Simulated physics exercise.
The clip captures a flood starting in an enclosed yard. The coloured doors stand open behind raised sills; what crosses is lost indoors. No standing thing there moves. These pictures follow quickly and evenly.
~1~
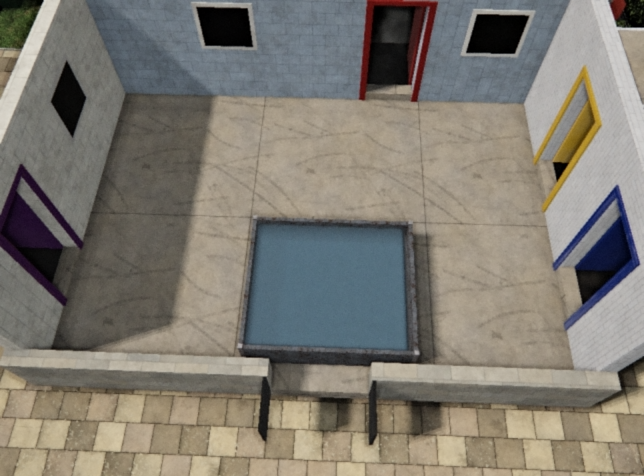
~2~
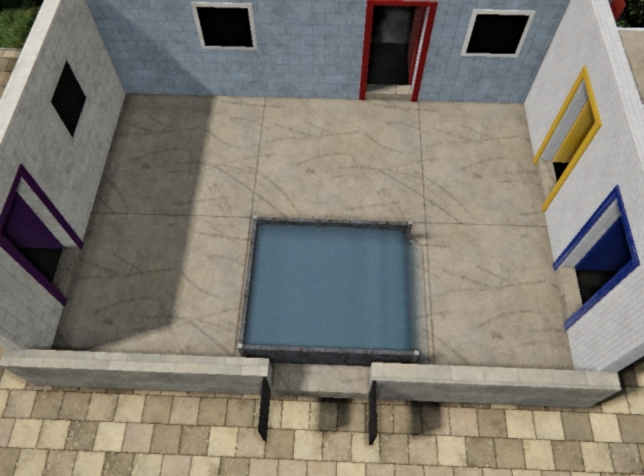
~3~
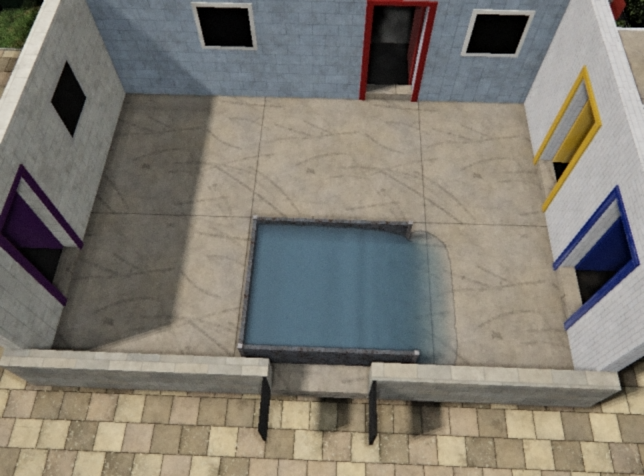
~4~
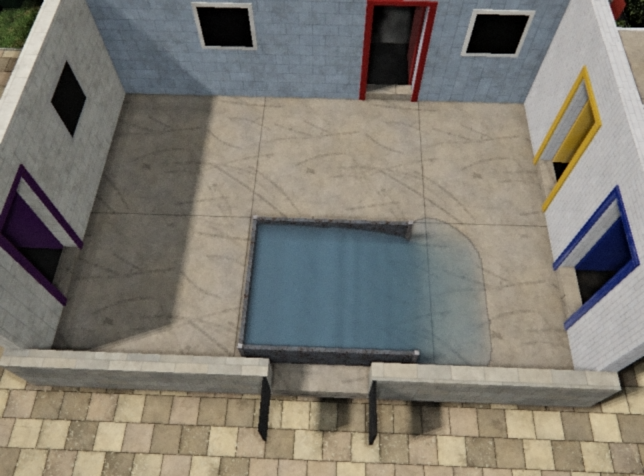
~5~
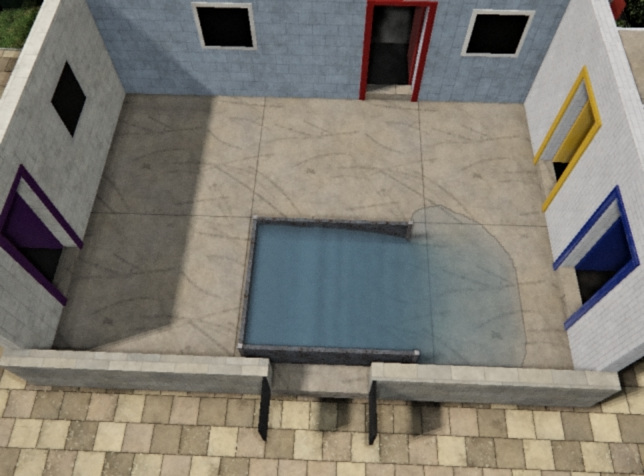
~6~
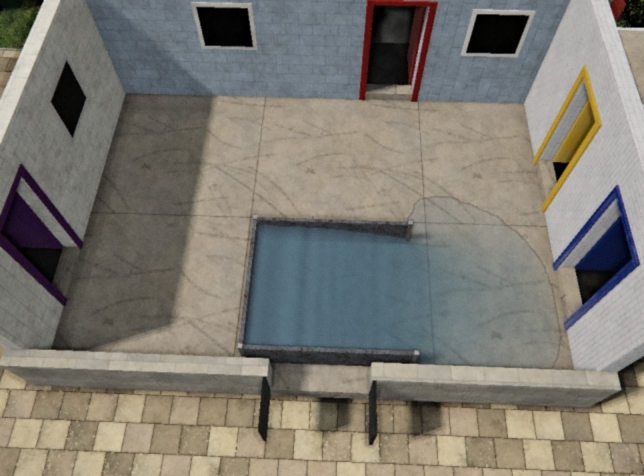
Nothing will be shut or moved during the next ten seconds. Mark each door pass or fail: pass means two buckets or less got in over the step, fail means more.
Blue door - fail, yellow door - pass, purple door - pass, red door - pass.
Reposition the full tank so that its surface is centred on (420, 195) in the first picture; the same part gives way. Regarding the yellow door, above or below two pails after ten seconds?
As far as I can tell, the yellow door gets swamped.
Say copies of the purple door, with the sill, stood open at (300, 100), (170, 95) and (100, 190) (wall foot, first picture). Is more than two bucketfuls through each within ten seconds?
Result, in listed order - misses the mark, misses the mark, misses the mark.
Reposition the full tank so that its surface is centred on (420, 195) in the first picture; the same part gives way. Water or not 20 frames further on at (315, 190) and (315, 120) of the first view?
The first spot is spared, the second swamped.
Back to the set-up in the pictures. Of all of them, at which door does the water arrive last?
Answer - the purple one.
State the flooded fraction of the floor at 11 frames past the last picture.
About 25 %.
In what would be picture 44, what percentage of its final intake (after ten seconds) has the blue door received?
Estimate: Some 100 per cent.
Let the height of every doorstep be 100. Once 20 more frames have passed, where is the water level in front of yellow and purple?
Approx. 90 % followed by 0 %.
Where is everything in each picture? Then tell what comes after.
In the first frame, still water in the water tank at (330, 283).
In the second frame, the front is at a hidden place, out from the gap at (407, 296).
In the third frame, water pours out at (407, 297) and has run to a hidden place.
In the fourth frame, the front is at a hidden place, out from the gap at (407, 297).
In the fifth frame, water pours out at (407, 297) and has run to a hidden place.
In the sixth frame, the front is at (533, 256), out from the gap at (407, 298).
A moment on, water covers 20 % of the floor; the blue door over two buckets in, the yellow door not reached, the purple door not reached, the red door not reached.
Next, water covers 25 % of the floor; the blue door far over two buckets in, the yellow door wet at the sill, nothing in, the purple door not reached, the red door not reached.
Then, water covers 30 % of the floor; the blue door far over two buckets in, the yellow door wet at the sill, nothing in, the purple door not reached, the red door not reached.
Later, water covers 60 % of the floor; the blue door far over two buckets in, the yellow door wet at the sill, nothing in, the purple door not reached, the red door wet at the sill, nothing in.
In the end, water covers 90 % of the floor; the blue door far over two buckets in, the yellow door wet at the sill, nothing in, the purple door wet at the sill, nothing in, the red door wet at the sill, nothing in.
